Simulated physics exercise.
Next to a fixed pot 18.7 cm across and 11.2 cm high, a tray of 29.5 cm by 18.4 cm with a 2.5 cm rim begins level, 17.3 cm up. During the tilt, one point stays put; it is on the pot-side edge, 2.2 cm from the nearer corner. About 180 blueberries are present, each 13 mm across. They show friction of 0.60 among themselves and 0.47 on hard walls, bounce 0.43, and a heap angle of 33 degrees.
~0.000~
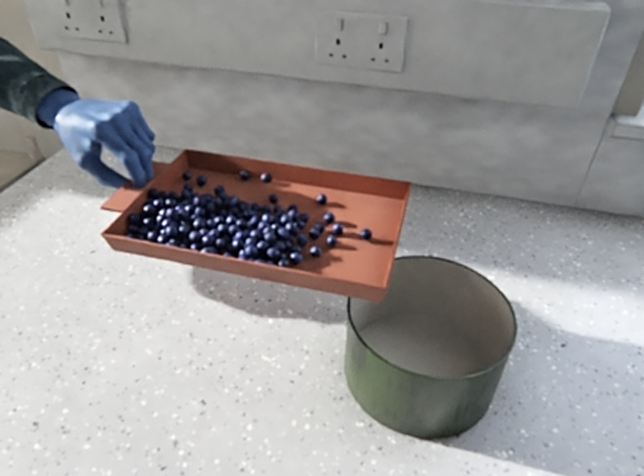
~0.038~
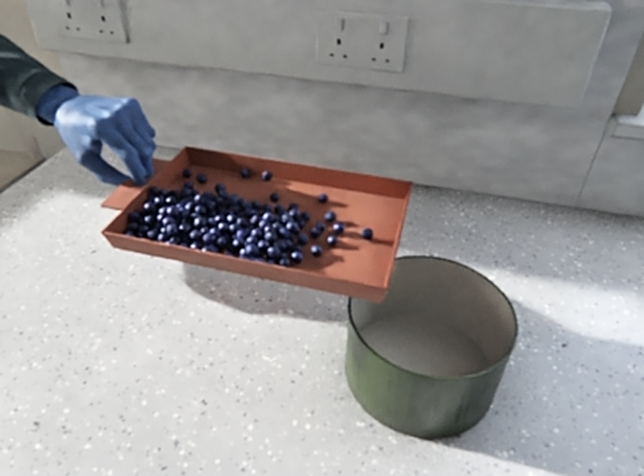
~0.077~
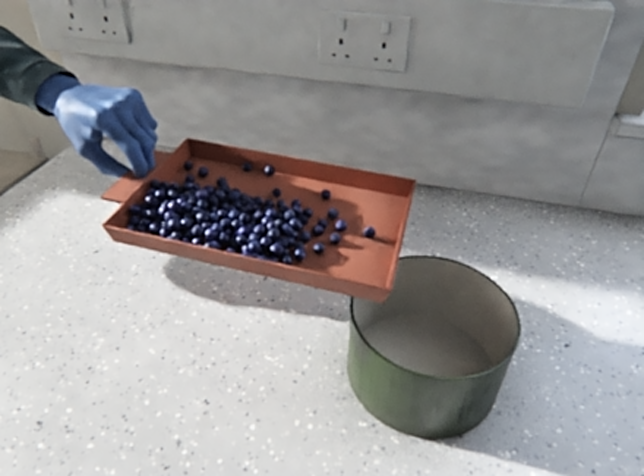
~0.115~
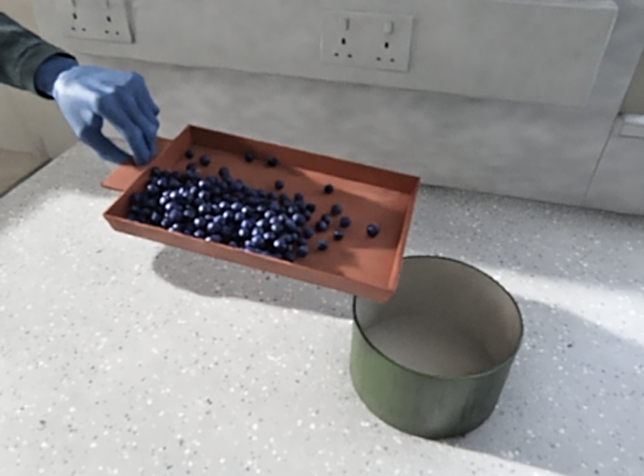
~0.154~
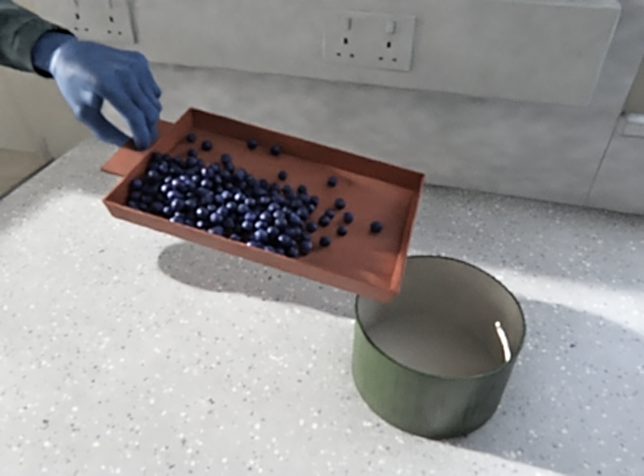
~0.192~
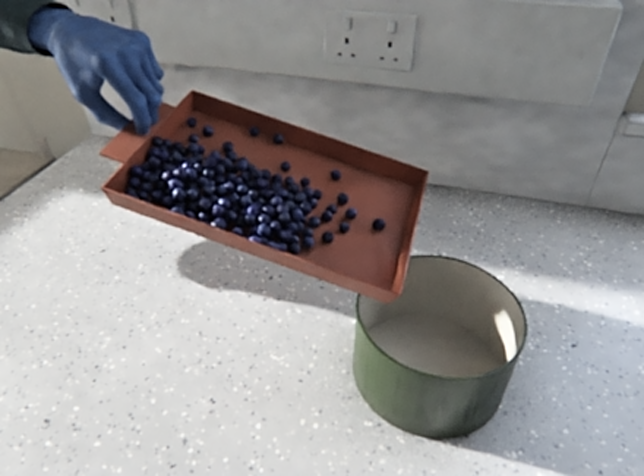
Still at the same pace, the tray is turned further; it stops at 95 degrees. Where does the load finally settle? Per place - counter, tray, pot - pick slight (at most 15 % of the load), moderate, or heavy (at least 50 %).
Counter - moderate; left on the tray - slight; pot - heavy.
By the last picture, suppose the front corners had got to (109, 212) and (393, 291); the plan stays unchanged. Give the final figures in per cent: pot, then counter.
Pot 10; counter 90.
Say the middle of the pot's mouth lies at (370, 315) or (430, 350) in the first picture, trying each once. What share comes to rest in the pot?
About 45 percent the first time and about 95 percent the second.
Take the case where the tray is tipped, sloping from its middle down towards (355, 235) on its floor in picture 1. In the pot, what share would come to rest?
Estimate: Some 80 per cent.
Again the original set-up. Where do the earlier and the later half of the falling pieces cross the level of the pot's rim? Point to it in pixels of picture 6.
Near (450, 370) at first, near (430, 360) afterwards.
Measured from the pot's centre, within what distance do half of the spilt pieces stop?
Roughly 24 cm from the centre.
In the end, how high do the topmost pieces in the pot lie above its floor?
Roughly 3.5 centimetres.
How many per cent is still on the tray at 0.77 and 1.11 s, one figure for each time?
Close to 75 at the first time and 10 at the second.
Then, at 0.54 s, tilt 54 degrees; the tray holds 100 %, the pot 0 %.
After 0.77 s, tilt 80 degrees; the tray holds 75 %, the pot 10 %.
After 1.11 s, tilt 95 degrees; the tray holds 10 %, the pot 60 %.
By 1.9 s all is still; counter 30 %, tray 0 %, pot 70 %.
